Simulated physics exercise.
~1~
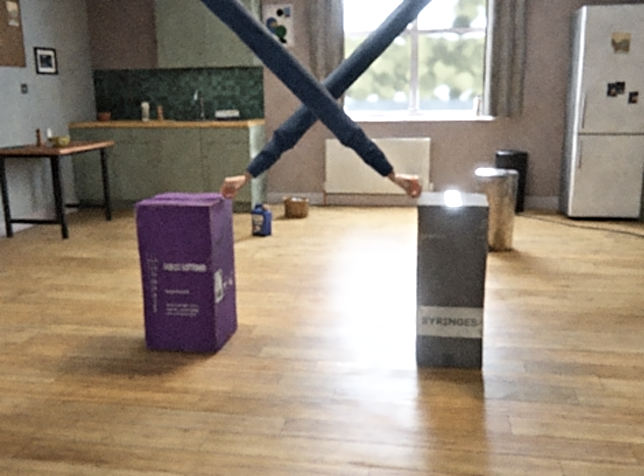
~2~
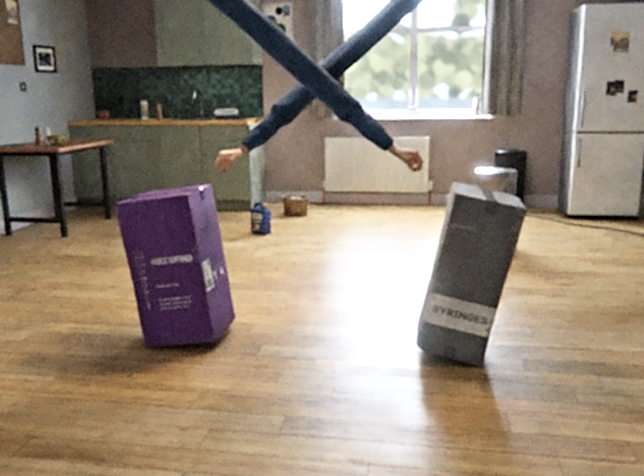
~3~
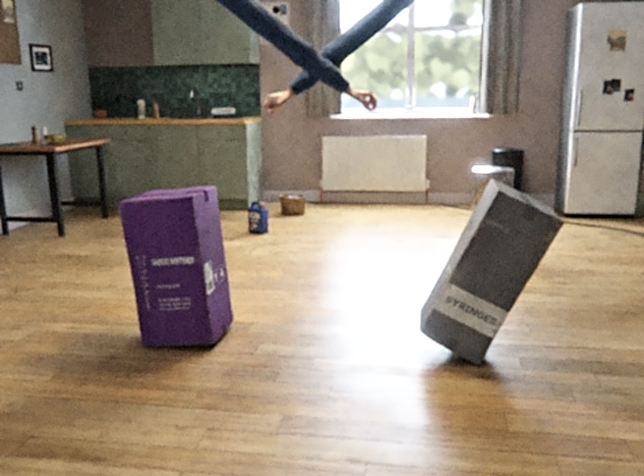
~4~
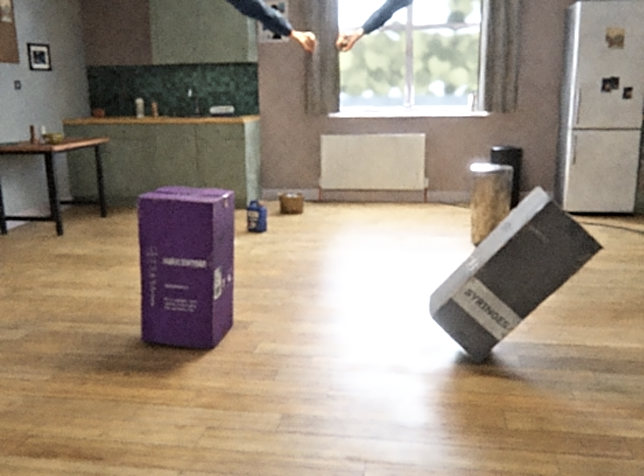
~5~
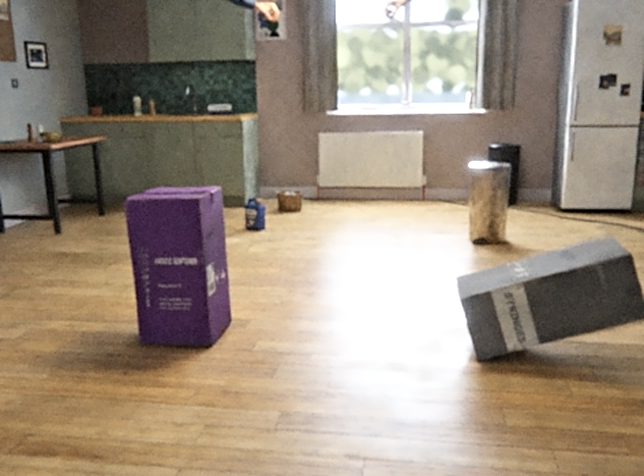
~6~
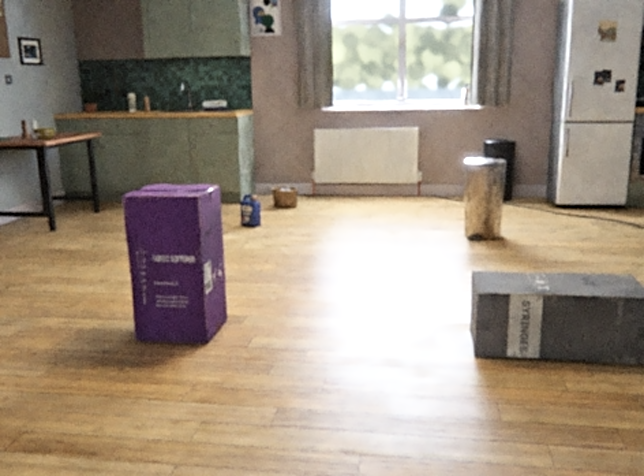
Two crossed arms gave a purple parcel and a grey box quick shoves on a wooden floor, then drew back. The parcel tipped slightly left and rocked back upright, while the box leaned further right until it toppled onto its side.
